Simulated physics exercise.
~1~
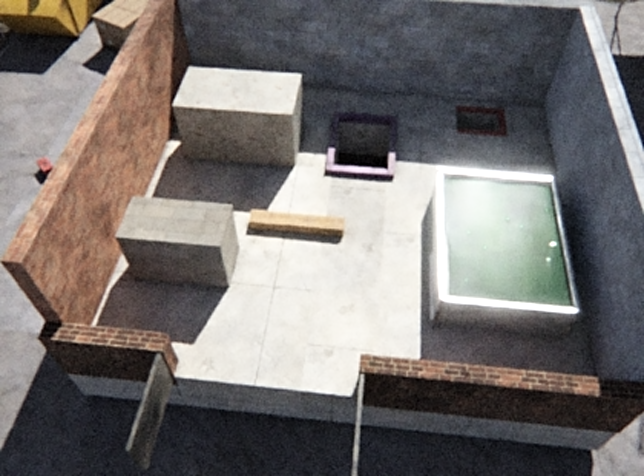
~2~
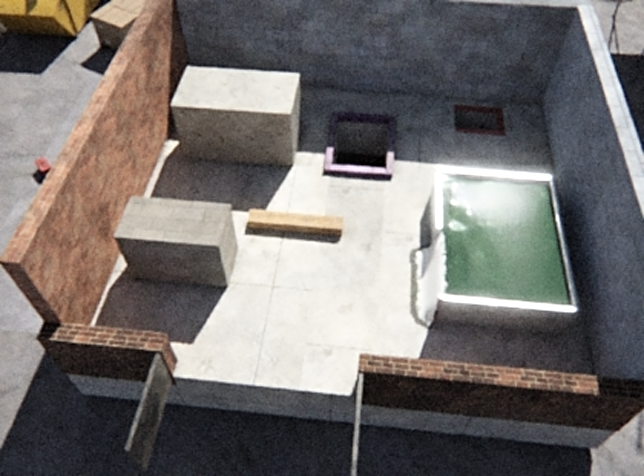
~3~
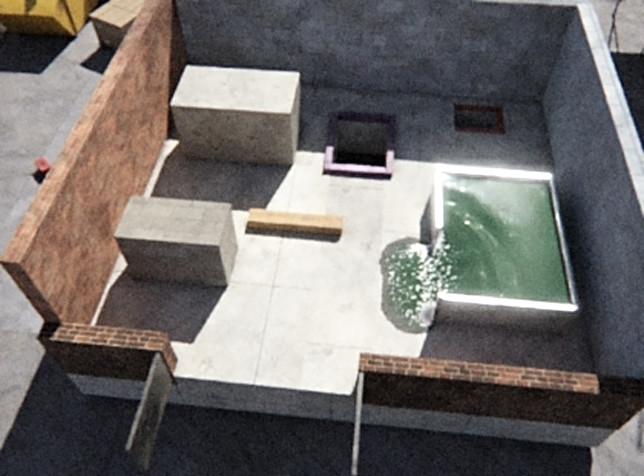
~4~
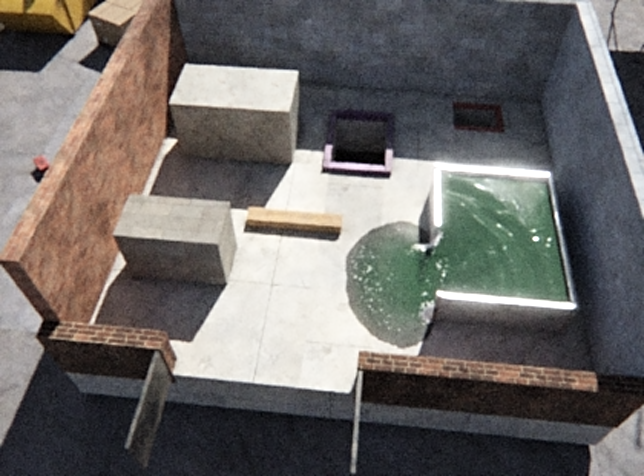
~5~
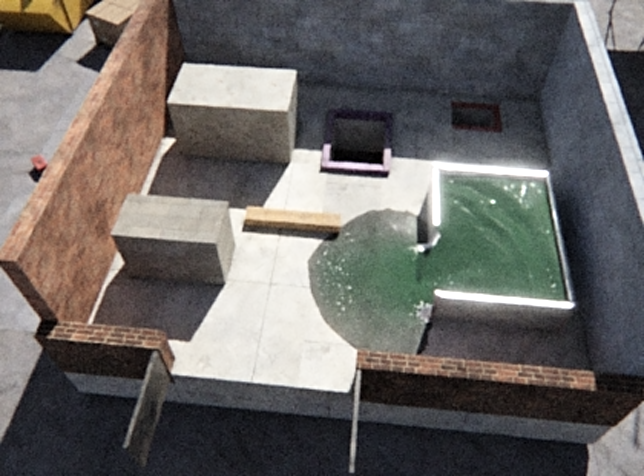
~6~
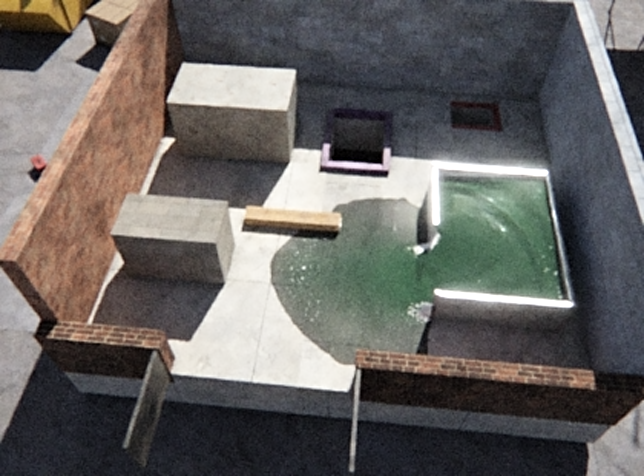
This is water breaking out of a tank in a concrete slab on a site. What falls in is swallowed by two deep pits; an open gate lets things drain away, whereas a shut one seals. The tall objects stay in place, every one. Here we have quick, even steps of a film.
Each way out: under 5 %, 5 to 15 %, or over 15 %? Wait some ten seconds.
Gate over 15 %; purple pit under 5 %; red pit under 5 %.
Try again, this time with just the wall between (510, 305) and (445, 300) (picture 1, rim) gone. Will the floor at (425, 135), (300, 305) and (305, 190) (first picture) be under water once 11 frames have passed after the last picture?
Note, points one to three: Unreached / reached and soaked / unreached.
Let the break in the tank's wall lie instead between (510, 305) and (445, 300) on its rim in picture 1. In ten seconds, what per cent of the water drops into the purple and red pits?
Purple takes 0 in a hundred, red takes 8 in a hundred.
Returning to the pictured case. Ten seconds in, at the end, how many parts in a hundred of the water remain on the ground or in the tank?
Roughly 64 percent.
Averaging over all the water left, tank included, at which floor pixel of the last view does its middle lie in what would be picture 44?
The water's middle lies around (329, 239).
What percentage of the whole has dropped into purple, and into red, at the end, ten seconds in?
About 0 and 0 per cent.
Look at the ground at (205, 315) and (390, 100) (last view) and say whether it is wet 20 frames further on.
First pixel swamped; second pixel not reached.
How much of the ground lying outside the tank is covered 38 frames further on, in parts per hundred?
Roughly 55 percent, I'd say.
A moment on, water covers 25 % of the floor; the gate 0 %, the purple pit 0 %, the red pit 0 %.
Next, water covers 40 % of the floor; the gate 4 %, the purple pit 0 %, the red pit 0 %.
Then, water covers 50 % of the floor; the gate 11 %, the purple pit 0 %, the red pit 0 %.
Later, water covers 55 % of the floor; the gate 22 %, the purple pit 0 %, the red pit 0 %.
In the end, water covers 80 % of the floor; the gate 36 %, the purple pit 0 %, the red pit 1 %.
